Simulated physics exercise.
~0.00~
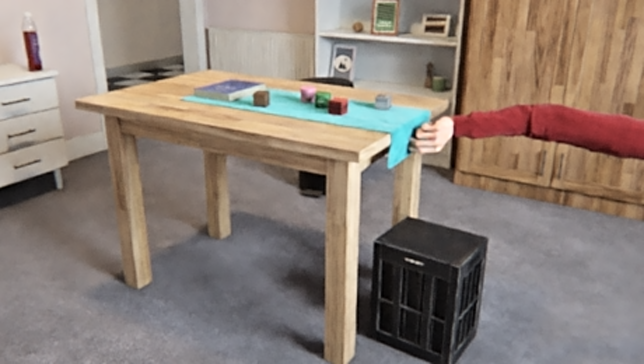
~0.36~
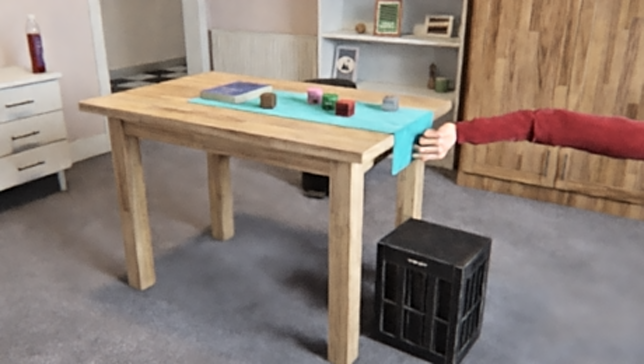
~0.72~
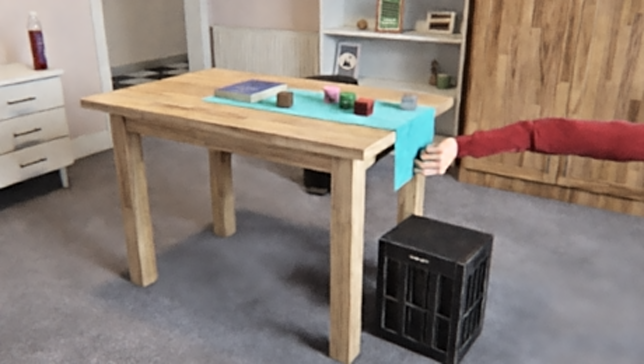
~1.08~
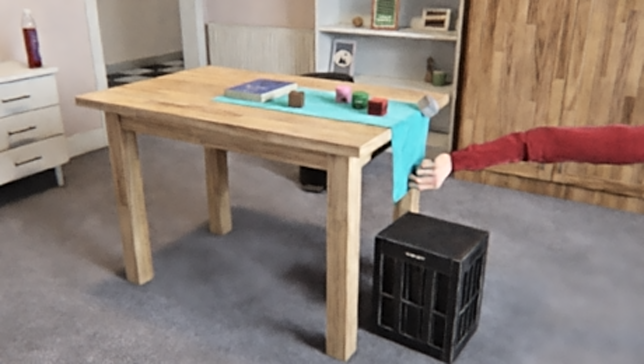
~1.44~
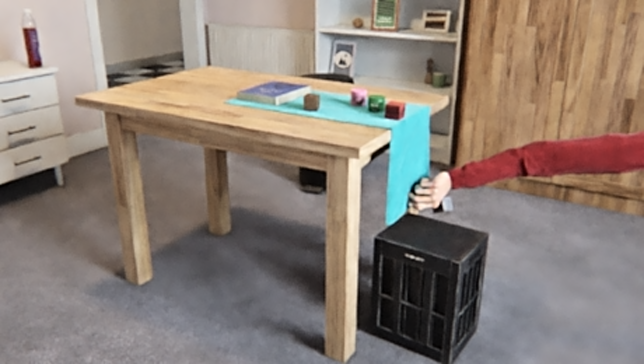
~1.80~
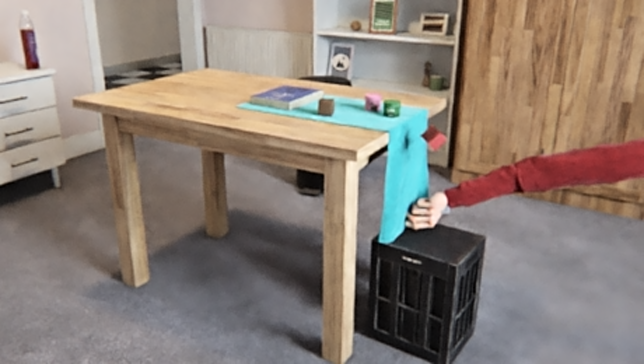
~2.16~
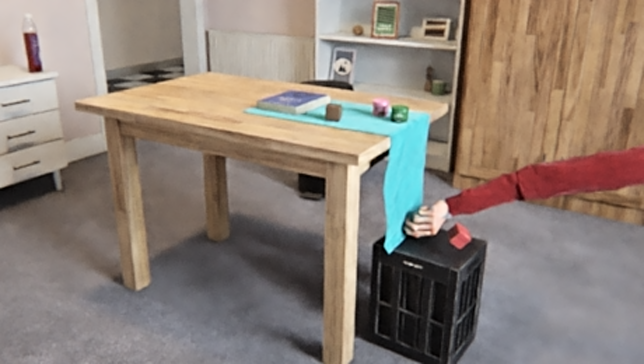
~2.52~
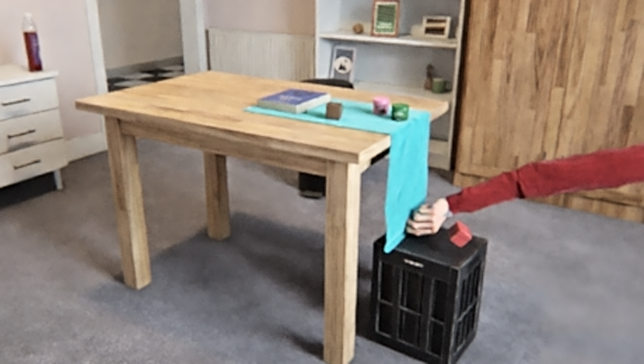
At a wooden table, a hand draws down a turquoise cloth until two cubes fall off.
